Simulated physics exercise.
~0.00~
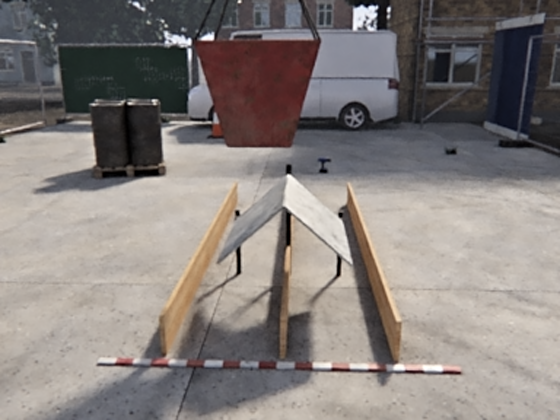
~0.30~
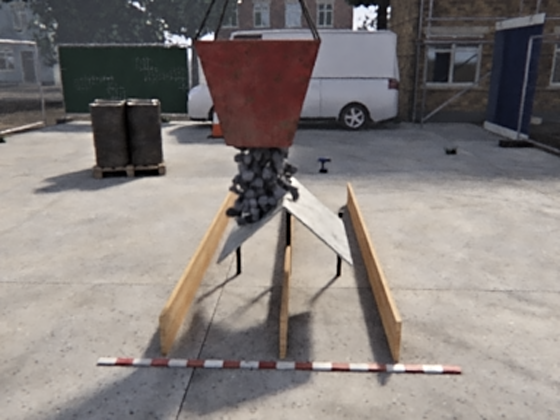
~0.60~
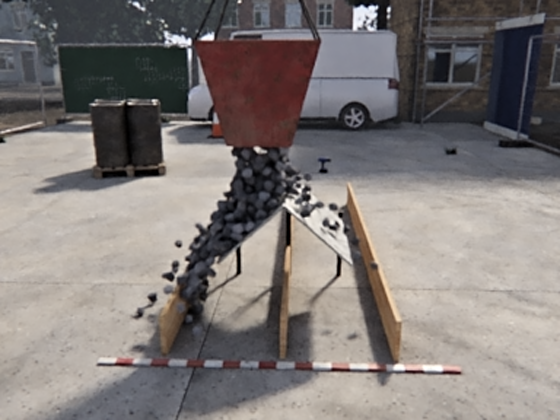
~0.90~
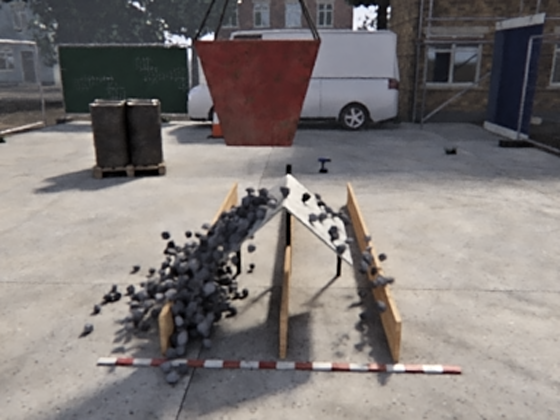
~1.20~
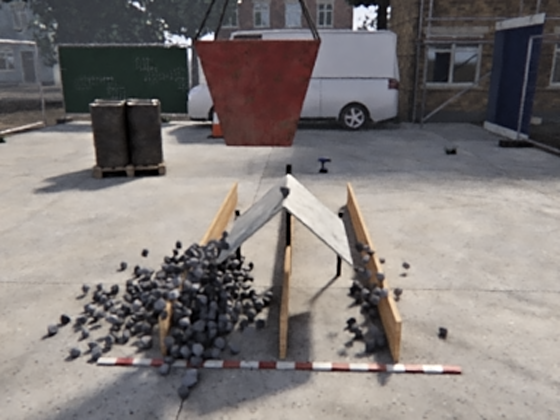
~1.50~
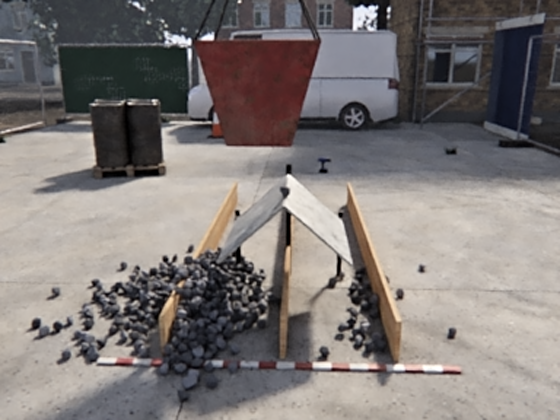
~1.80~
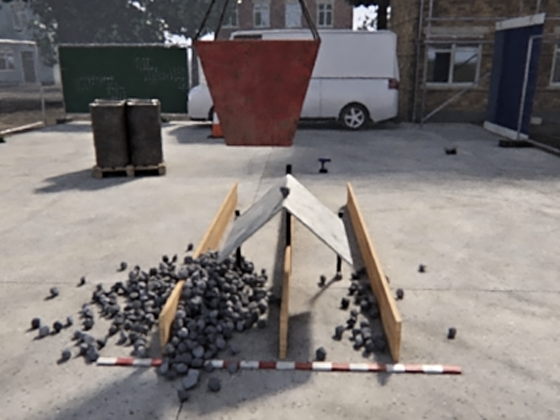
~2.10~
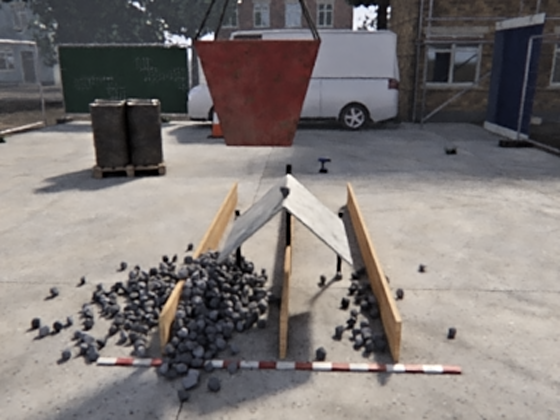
A red skip hanging above a peaked steel plate dropped a load of dark stones, which poured mostly down the left slope and spilled over the left plank, ending heaped in and beyond the left bay with only a few scattered on the right.
